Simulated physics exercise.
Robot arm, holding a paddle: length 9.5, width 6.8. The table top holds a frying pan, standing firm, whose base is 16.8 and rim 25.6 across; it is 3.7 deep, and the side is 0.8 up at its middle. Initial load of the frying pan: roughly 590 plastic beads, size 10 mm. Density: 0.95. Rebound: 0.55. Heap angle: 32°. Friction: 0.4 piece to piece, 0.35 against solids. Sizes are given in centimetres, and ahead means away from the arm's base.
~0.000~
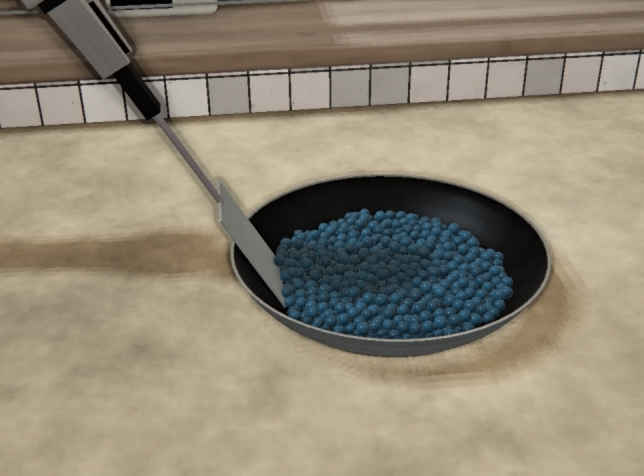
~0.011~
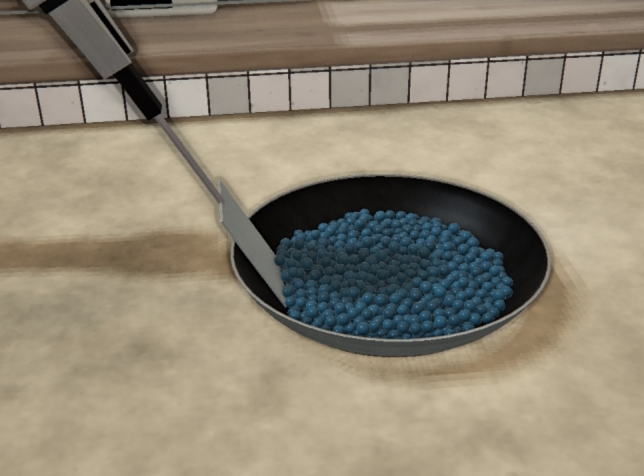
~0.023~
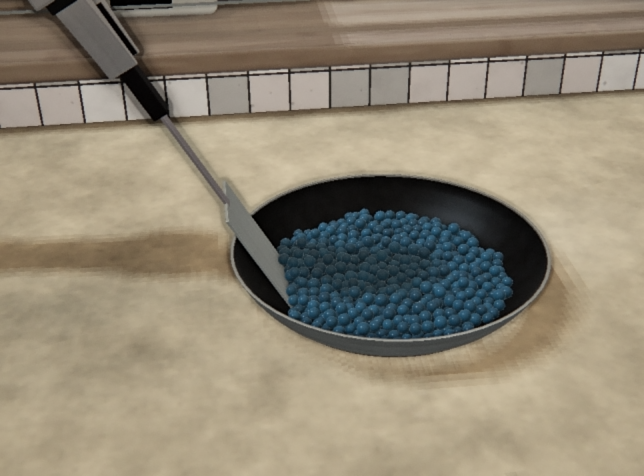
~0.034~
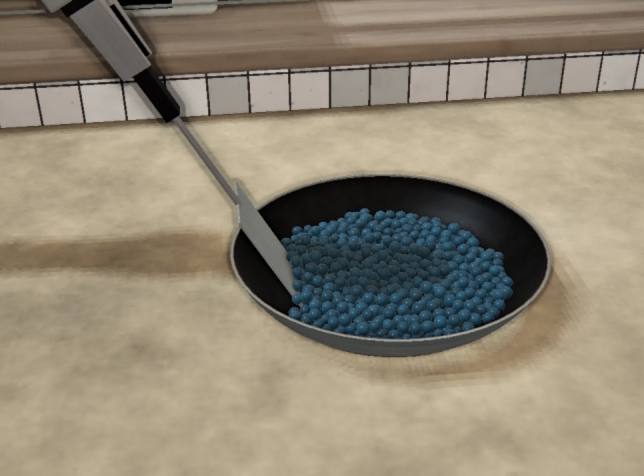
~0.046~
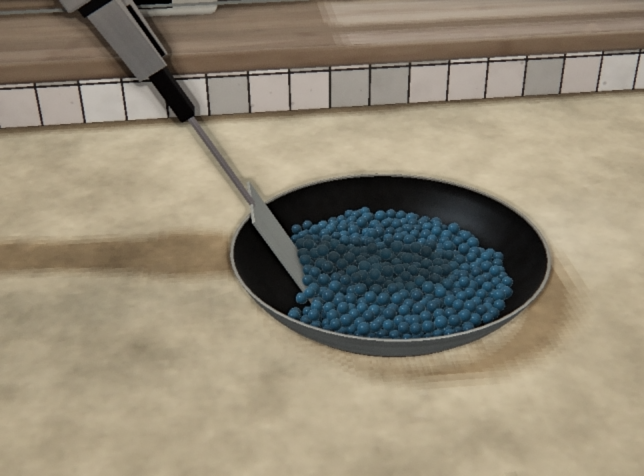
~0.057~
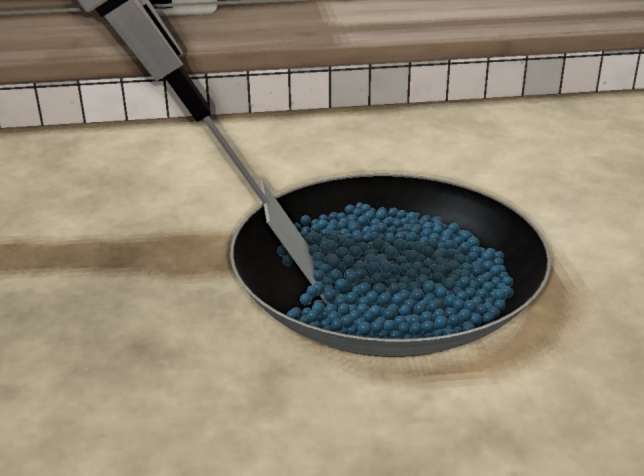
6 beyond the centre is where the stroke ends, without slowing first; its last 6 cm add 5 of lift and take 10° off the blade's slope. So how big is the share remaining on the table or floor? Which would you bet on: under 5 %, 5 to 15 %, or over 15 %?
I would bet on 5 to 15 %.
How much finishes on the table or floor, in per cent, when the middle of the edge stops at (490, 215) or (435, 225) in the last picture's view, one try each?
I'd say some 10 per cent, then some 5 per cent.
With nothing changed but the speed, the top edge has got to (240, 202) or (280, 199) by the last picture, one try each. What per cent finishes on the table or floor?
Respectively, some 0 and 10 per cent.
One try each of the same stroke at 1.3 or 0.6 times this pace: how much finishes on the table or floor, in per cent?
About 10 and 0 per cent.
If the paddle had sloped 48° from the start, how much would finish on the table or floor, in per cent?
That gives about 10 in a hundred.
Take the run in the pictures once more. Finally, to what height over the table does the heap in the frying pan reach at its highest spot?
Peak at rest, approximately 4.0 centimetres.
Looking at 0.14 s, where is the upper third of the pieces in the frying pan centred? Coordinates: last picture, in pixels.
Centre: Approx. (425, 256) in the last view.
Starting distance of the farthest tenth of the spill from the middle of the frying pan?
That works out to near 80 cm.
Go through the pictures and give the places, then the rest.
The first picture shows paddle top edge at (219, 199), sloping 61°; upper third of the load around (384, 267), from x 280 to 505, top at y 215; 588 in the frying pan.
The second picture shows paddle top edge at (220, 199), sloping 61°; upper third of the load around (384, 267), from x 280 to 505, top at y 215.
The third picture shows paddle top edge at (225, 200), sloping 61°; upper third of the load around (377, 268), from x 285 to 505, top at y 215.
The fourth picture shows paddle top edge at (237, 201), sloping 61°; upper third of the load around (369, 264), from x 285 to 505, top at y 215.
The fifth picture shows paddle top edge at (250, 201), sloping 61°; upper third of the load around (370, 263), from x 285 to 505, top at y 210.
The sixth picture shows paddle top edge at (264, 200), sloping 61°; upper third of the load around (374, 260), from x 285 to 505, top at y 205; 588 in the frying pan.
After 0.10 s, sloping 61°, highest piece 5 above the table; 588 in the frying pan.
After 0.14 s, sloping 57°, highest piece 6 above the table; 588 in the frying pan.
After 0.36 s, sloping 51°, highest piece 5 above the table; 542 in the frying pan, 46 on the table or floor.
After 1.41 s, sloping 51°, highest piece 4 above the table; 542 in the frying pan, 46 on the table or floor.
At rest, 542 in the frying pan, 46 on the table or floor. That is 8 % on the table or floor.
